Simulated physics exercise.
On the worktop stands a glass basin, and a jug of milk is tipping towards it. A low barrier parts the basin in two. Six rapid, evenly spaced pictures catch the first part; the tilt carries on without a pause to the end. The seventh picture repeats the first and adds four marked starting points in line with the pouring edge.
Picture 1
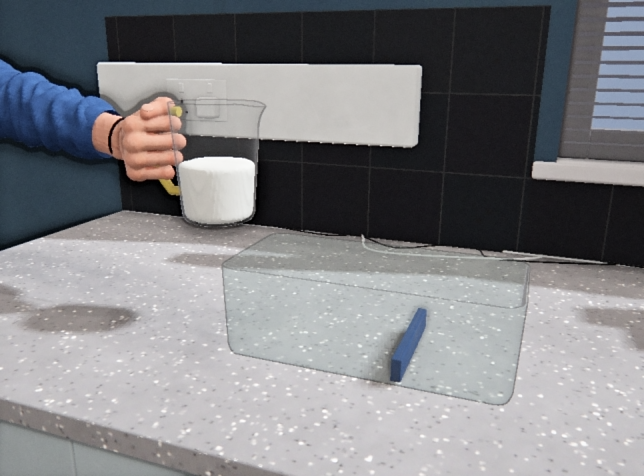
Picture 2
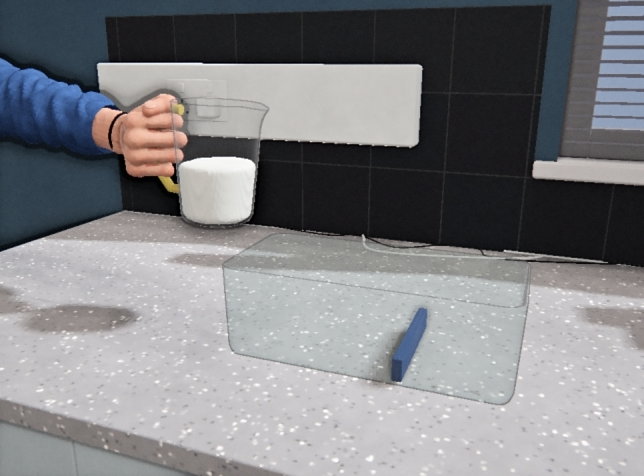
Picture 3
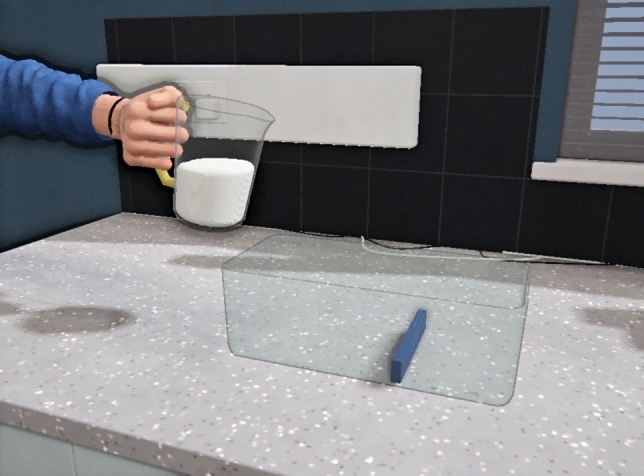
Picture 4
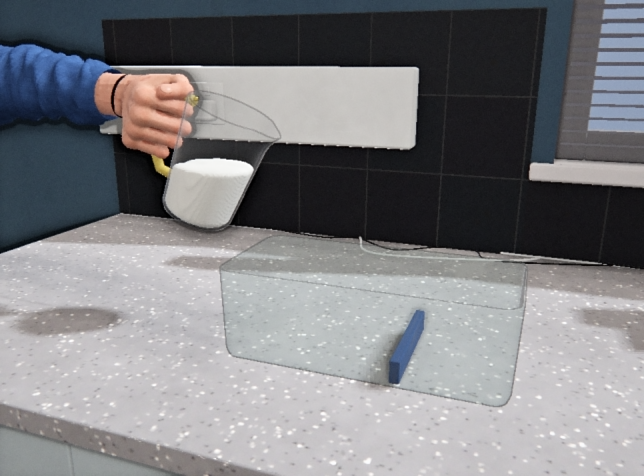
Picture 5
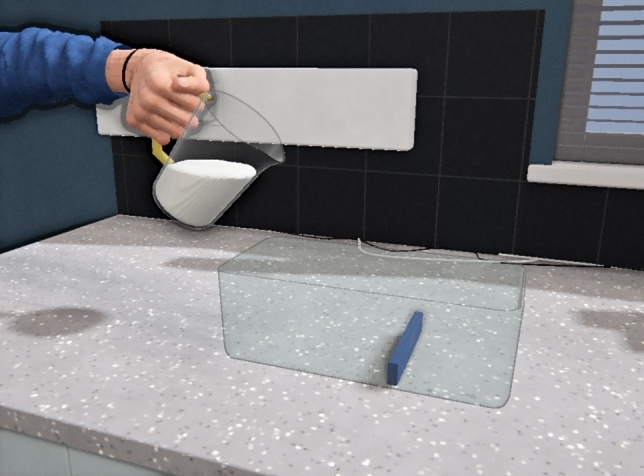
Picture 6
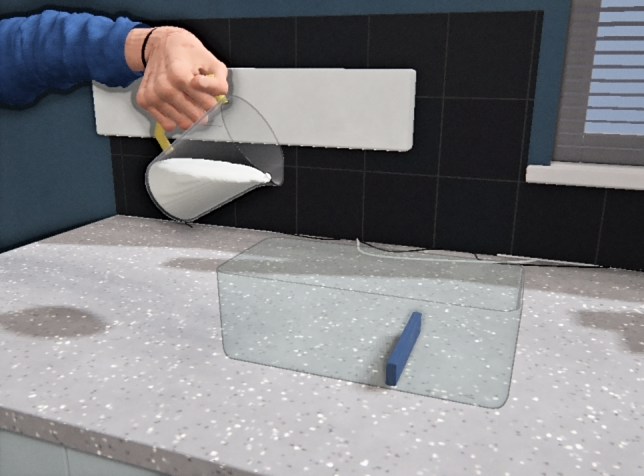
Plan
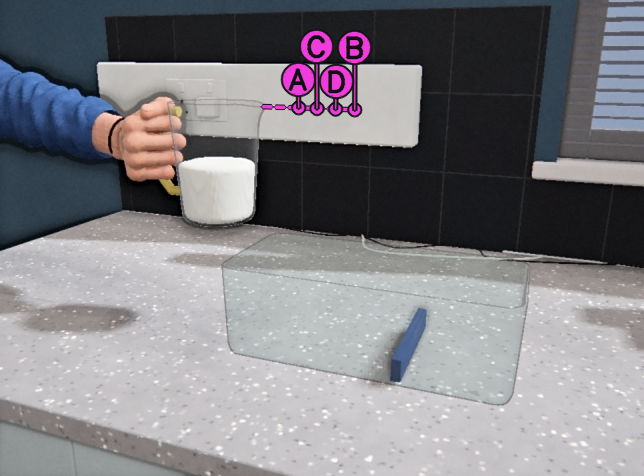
A hand in a blue sleeve, reaching in from the left, holds a clear jug of milk by its yellow handle and tilts it steadily rightward, slowly at first, then further, the milk sliding towards the lip. Below it, on a speckled pale grey worktop seen from slightly above, sits a clear glass basin with a low blue barrier inside. Behind are black tiles, a white panel, blue walls and a window with blinds at right, while the view barely shifts.
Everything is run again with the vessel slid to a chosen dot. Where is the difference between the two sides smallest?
Choose B.
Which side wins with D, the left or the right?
More ends on the left.
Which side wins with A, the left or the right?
The left one.
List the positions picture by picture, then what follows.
Upright, lip at (263, 106); basin from (230, 348) to (512, 403); top of the wall at (411, 331); nothing has left yet.
Tipped about 3°, lip at (266, 109); nothing has left yet.
Tipped about 11°, lip at (272, 120); nothing has left yet.
Tipped about 24°, lip at (278, 138); nothing has left yet.
Tipped about 40°, lip at (281, 160); nothing has left yet.
Tipped about 57°, lip at (280, 184); nothing has left yet.
On the marked copy, A at (298, 107); B at (354, 109); C at (316, 108); D at (335, 109).
If A is chosen, about 90 % ends left of the wall and 10 % right of it.
If B is chosen, about 50 % ends left of the wall and 50 % right of it.
If C is chosen, about 88 % ends left of the wall and 10 % right of it.
If D is chosen, about 92 % ends left of the wall and 7 % right of it.
